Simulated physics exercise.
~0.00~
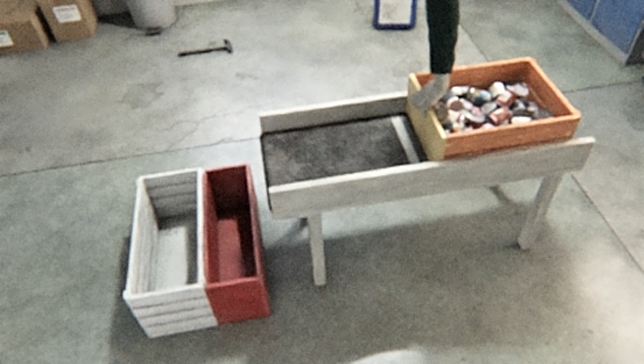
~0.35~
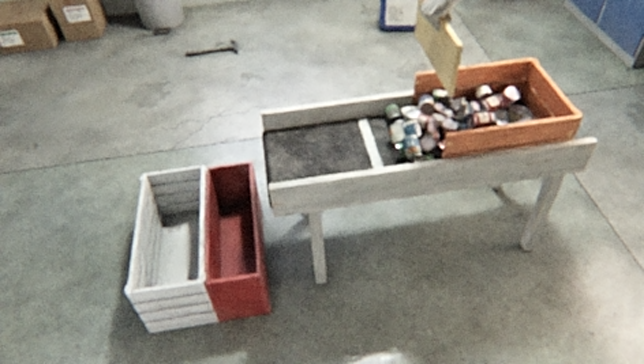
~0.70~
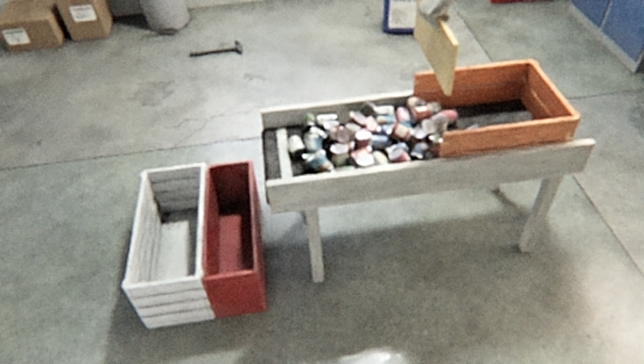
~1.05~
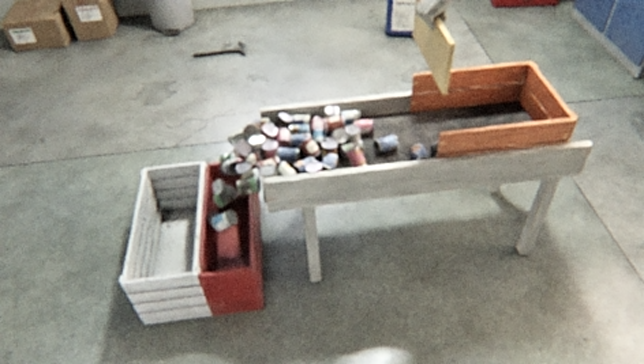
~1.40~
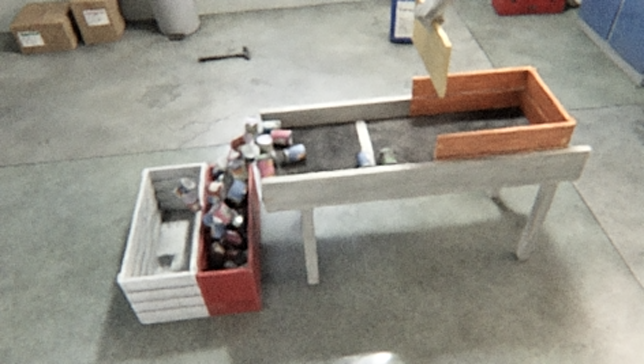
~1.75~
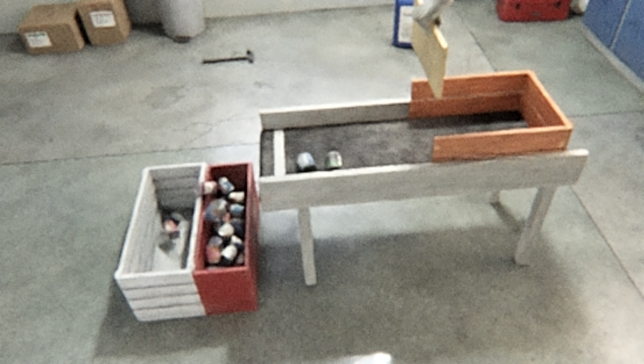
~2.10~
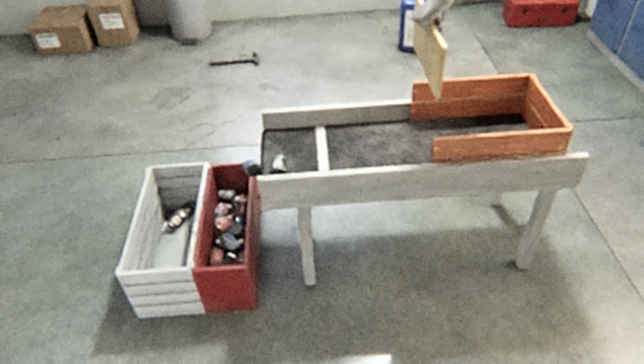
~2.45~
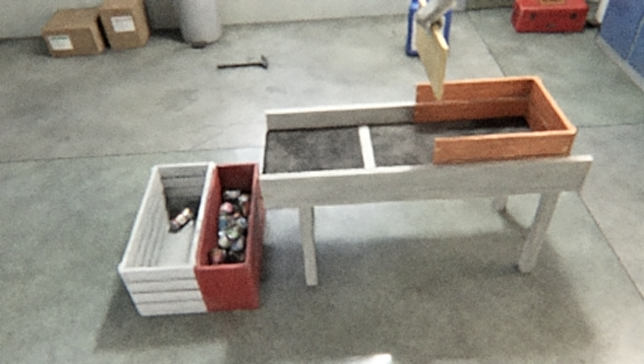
An orange pen full of small tins sits at the right end of a pale, bench-like conveyor with a dark belt, seen from above on a grey concrete floor. Beyond the belt's left end stand a red box and a white tub, with cardboard boxes and a hammer behind. A gloved hand lifts the pen's yellowish gate, and the tins ride left in a jumbled crowd. They tumble off the end, mostly into the red box, while a couple land in the white tub. The last stragglers follow, leaving the belt empty and most tins in the red box.
